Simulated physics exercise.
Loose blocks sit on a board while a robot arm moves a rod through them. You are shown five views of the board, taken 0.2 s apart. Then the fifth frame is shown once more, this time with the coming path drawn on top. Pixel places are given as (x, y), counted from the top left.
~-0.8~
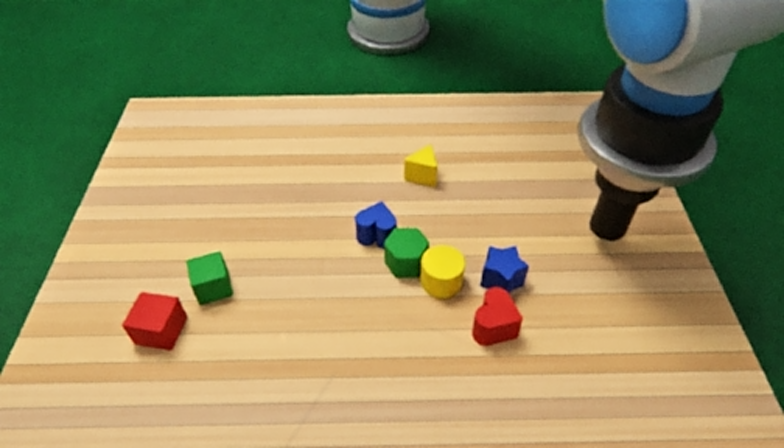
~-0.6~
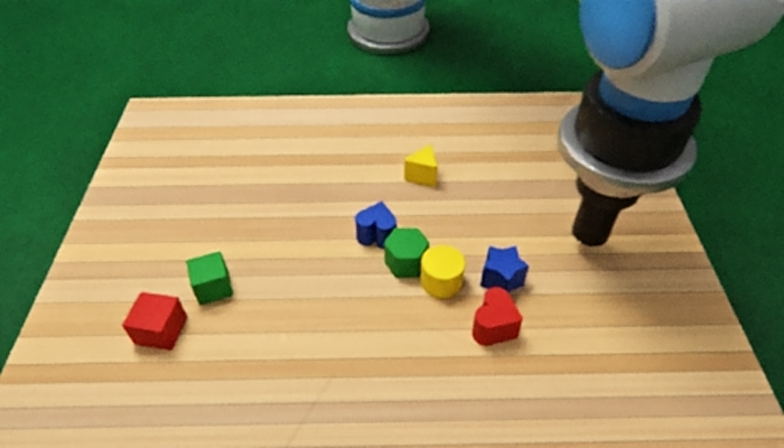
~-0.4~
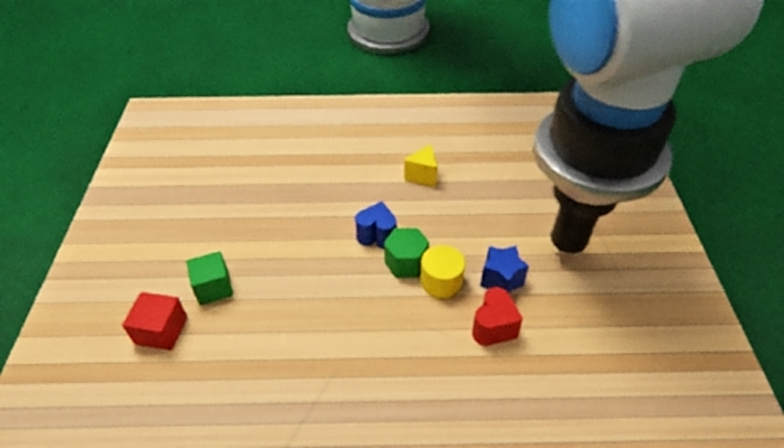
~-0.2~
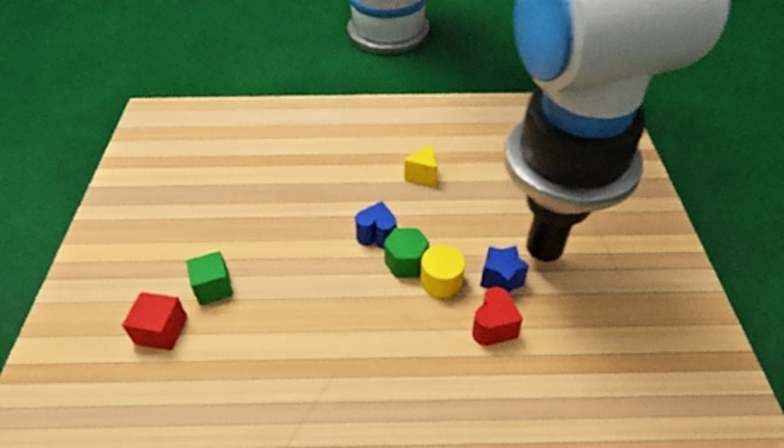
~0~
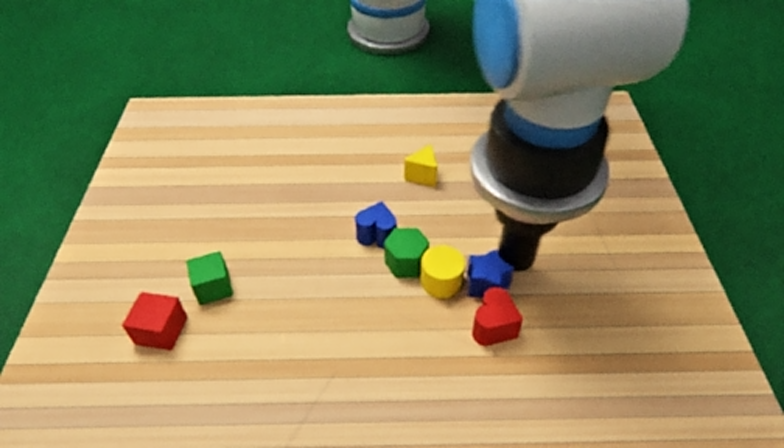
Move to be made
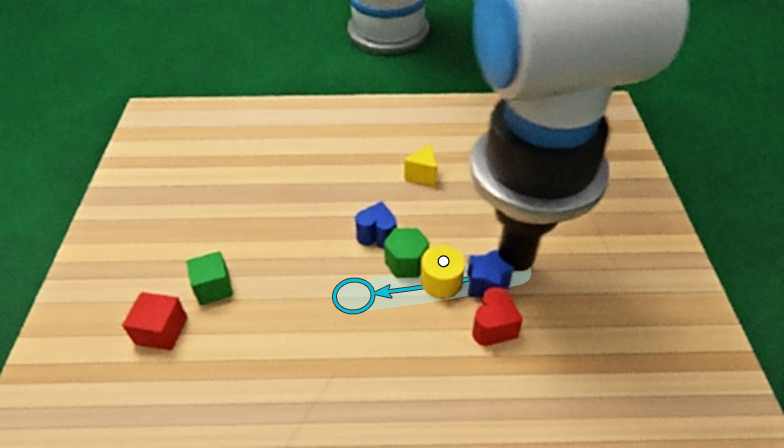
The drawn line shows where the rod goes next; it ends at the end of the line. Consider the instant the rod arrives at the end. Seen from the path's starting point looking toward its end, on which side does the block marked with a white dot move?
Slides left.
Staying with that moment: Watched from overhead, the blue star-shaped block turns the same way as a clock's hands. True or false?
This is false.
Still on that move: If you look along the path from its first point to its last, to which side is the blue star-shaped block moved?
It shifts to the left.
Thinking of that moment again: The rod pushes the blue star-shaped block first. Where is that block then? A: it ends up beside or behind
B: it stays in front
My pick is A.
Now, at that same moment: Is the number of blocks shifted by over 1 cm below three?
I believe not.
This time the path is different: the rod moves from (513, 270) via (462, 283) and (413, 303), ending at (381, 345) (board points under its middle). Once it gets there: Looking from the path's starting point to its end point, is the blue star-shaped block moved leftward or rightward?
Gets pushed left.
Drawn move, from (513, 270) through (435, 285) to (354, 296); the dot is on the yellow circular block.
The first path, step by step. One third of the way, rod (463, 267); green six-sided block (397, 242), turned 30° clockwise; yellow circular block (397, 280); blue star-shaped block (443, 285), turned 20° anticlockwise.
Two thirds of the way, rod (408, 276); blue heart (376, 214); green six-sided block (391, 240), turned 50° clockwise; yellow circular block (373, 289); blue star-shaped block (420, 299), turned 70° anticlockwise.
At the end, rod (352, 283); blue heart (375, 213); green six-sided block (388, 240), turned 60° clockwise; yellow circular block (330, 308); blue star-shaped block (419, 300), turned 75° anticlockwise.
